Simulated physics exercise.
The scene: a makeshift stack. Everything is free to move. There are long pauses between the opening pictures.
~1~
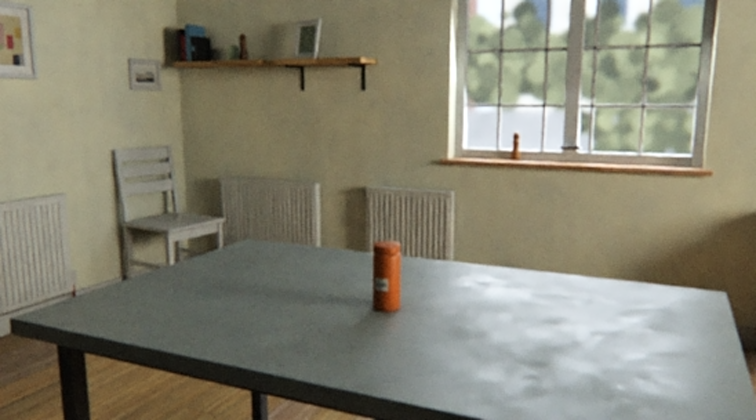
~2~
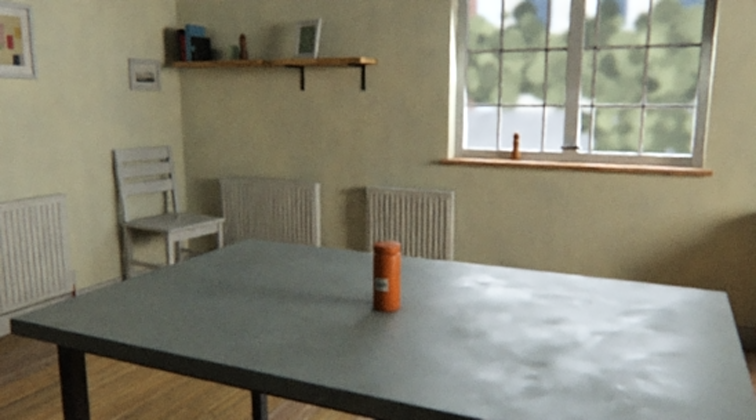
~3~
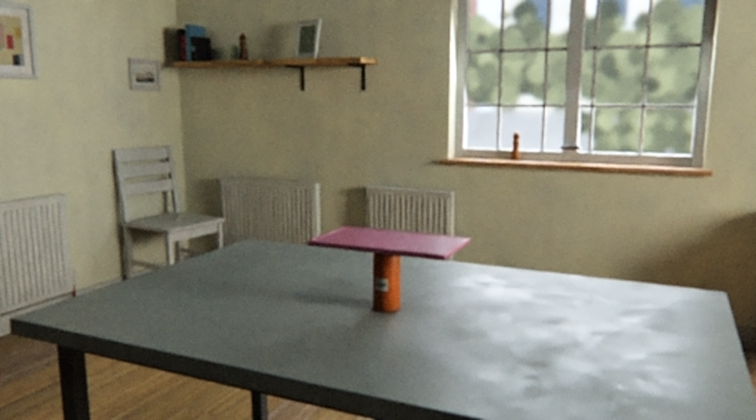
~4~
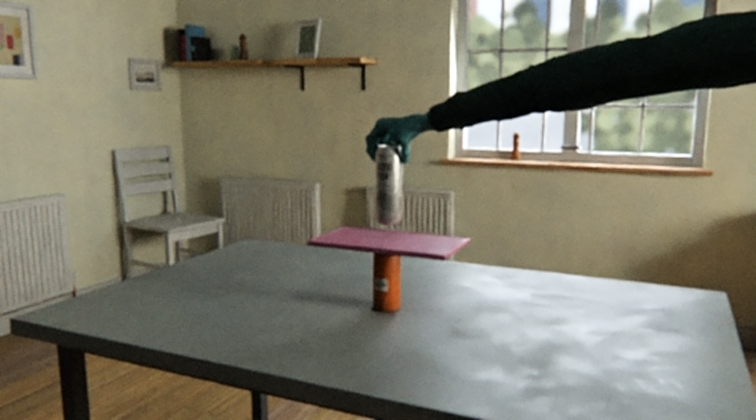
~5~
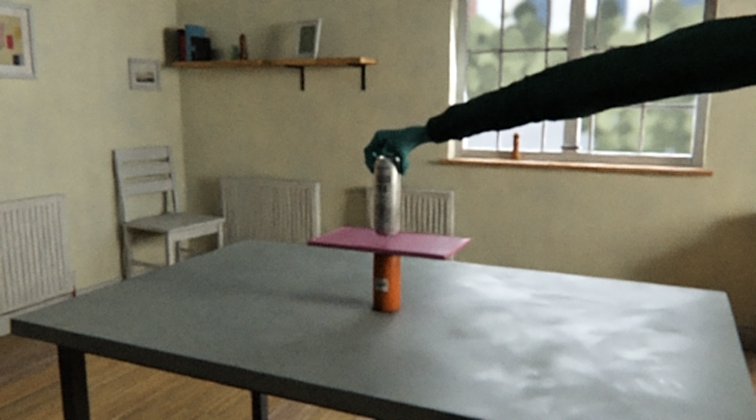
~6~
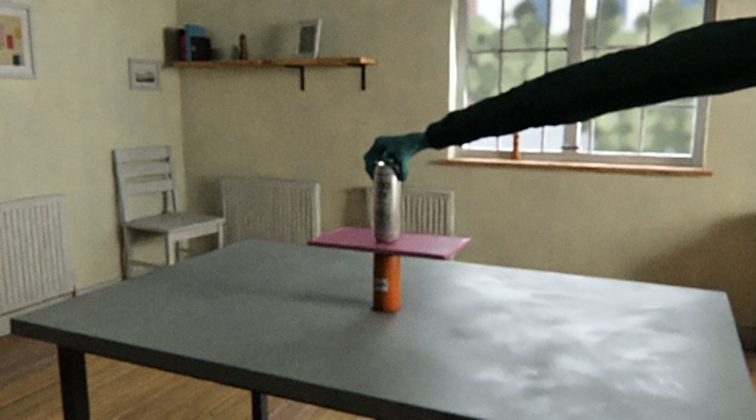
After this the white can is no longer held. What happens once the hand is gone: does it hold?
In the end the stack stays up.
Then, 0.20 s past the last view, nothing moves.
Then, 0.60 s past the last view, white can resting near (387, 203).
Finally, all 3 still in place. Final places as the last picture's camera would see them, white can near (387, 203). The stack keeps its balance.
